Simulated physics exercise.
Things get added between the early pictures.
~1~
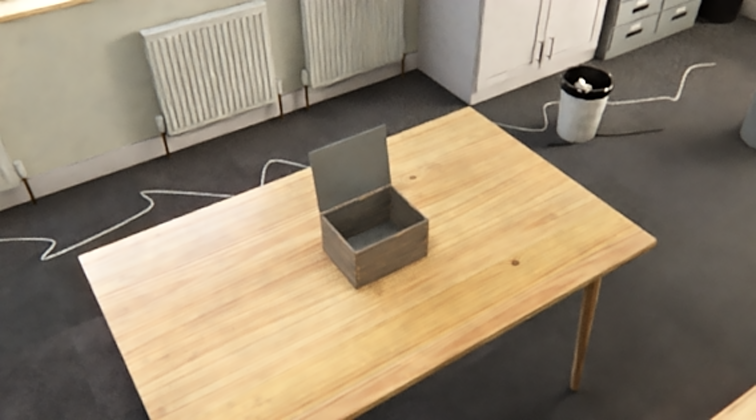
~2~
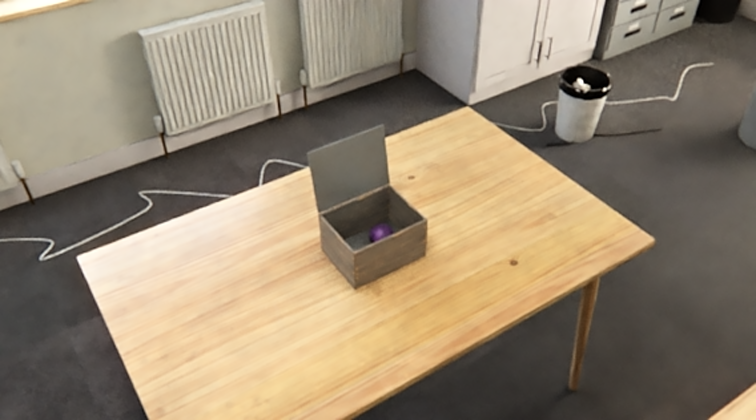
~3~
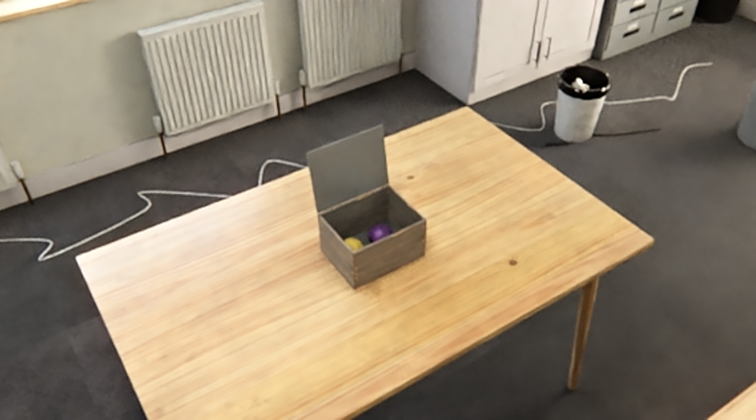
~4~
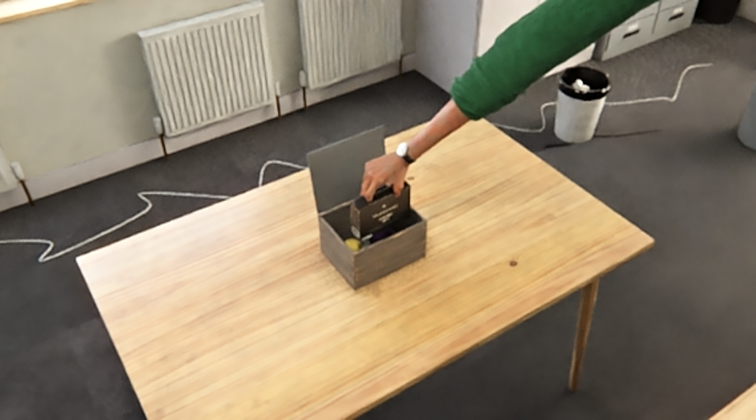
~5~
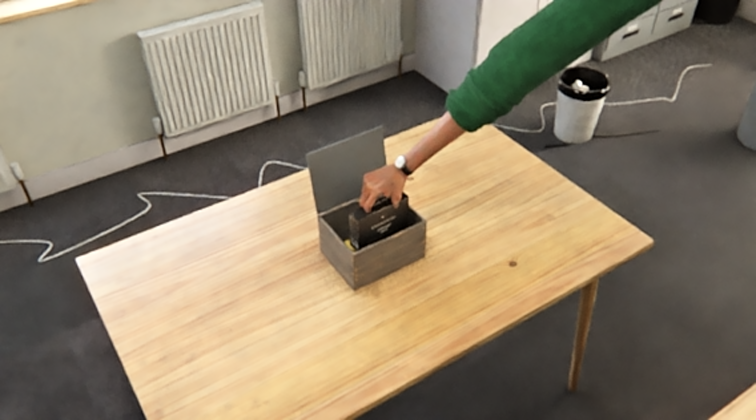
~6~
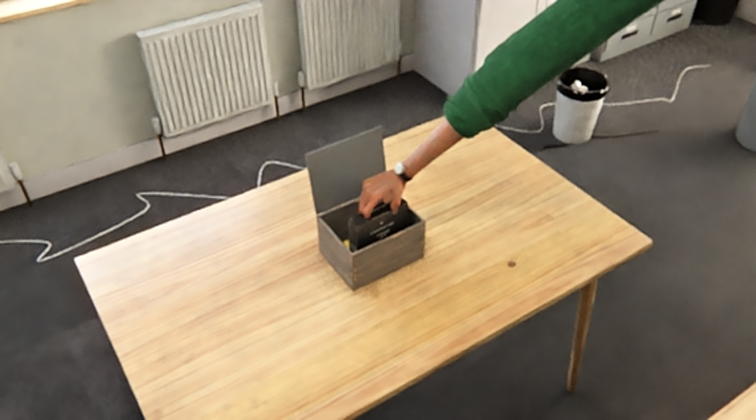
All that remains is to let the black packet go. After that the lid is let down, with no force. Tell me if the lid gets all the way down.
The lid seats properly.
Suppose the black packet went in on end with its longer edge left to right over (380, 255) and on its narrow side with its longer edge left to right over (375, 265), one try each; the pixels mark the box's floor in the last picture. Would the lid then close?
The first attempt leaves the lid partly open, while the second leaves it fully closed.
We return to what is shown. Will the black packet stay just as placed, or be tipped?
At the finish the black packet holds its orientation.
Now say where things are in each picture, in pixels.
In the first frame, the last thing is not in view yet.
In the second frame, the last thing is not in view yet.
In the third frame, the last thing is not in view yet.
In the fourth frame, coming down; black packet (381, 210).
In the fifth frame, coming down; black packet (380, 221).
In the sixth frame, put in, still held; black packet (379, 227).
Then, 1.20 s on from there, lid starting down; black packet shifted a little near (387, 249); purple ball shifted about its own width.
Then, 1.80 s on from there, lid 31° above the rim; black packet shifted a little near (387, 249); purple ball shifted about its own width.
In the end, lid shut; moved from the start, purple ball and black packet; yellow lemon unmoved. At the end, from the last picture's camera, black packet near (387, 249).
